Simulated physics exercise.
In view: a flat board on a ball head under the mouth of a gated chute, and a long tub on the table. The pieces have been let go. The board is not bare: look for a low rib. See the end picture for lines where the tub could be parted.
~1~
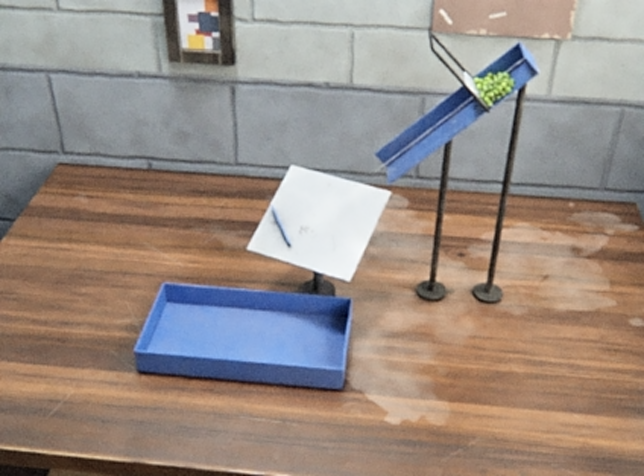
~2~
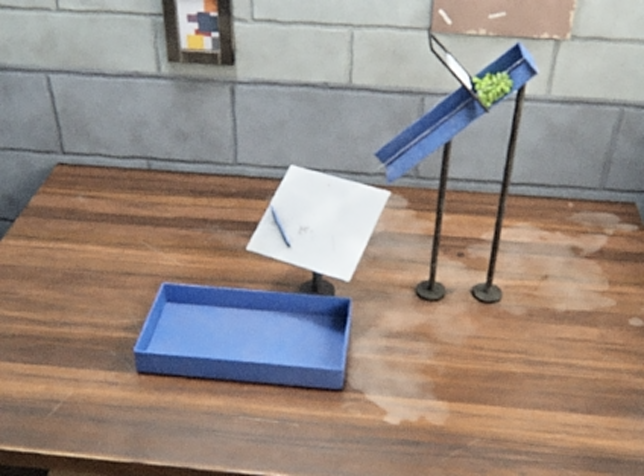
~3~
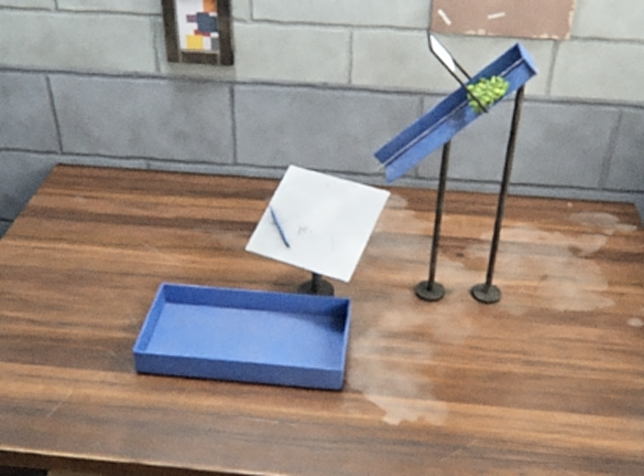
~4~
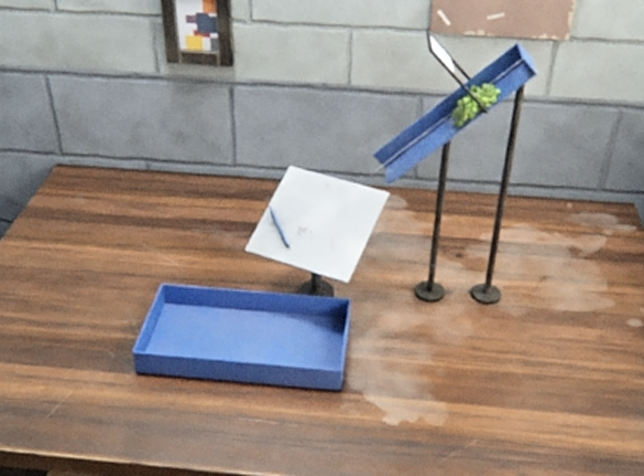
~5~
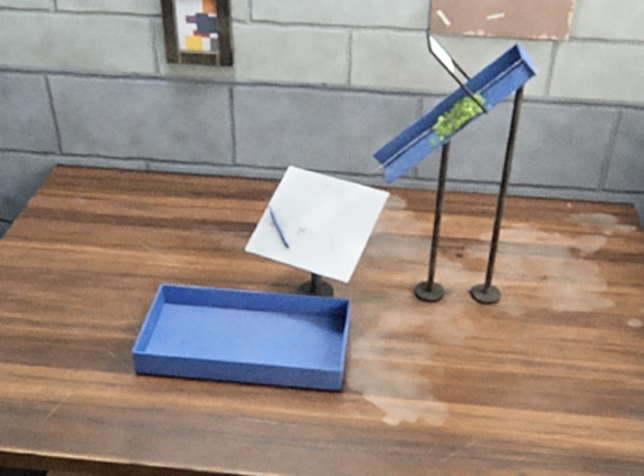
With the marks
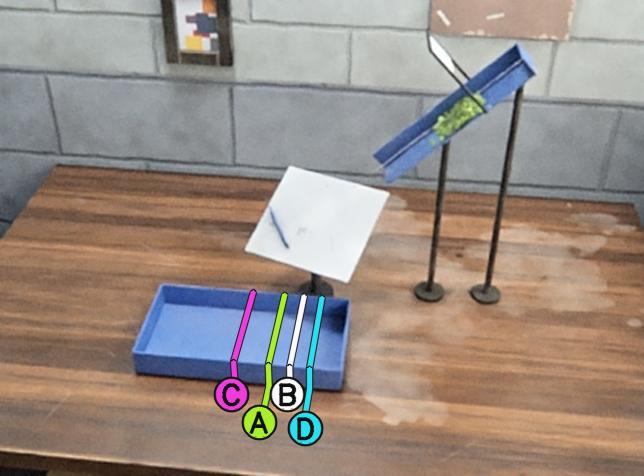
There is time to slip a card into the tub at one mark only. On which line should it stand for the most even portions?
It is A.
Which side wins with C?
The right side.
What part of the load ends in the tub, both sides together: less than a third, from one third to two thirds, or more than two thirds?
About that: More than two thirds.
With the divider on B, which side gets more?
Left.
On the marked copy, line A crosses the front rim at (268, 364); line B crosses the front rim at (289, 366); line C crosses the front rim at (233, 361); line D crosses the front rim at (309, 367).
If A is chosen, of what is caught, close to a third on the left of the divider, close to two thirds on the right.
If B is chosen, of what is caught, all but a few on the left of the divider, a small share on the right.
If C is chosen, of what is caught, a small share on the left of the divider, all but a few on the right.
If D is chosen, of what is caught, the whole lot on the left of the divider, none at all on the right.
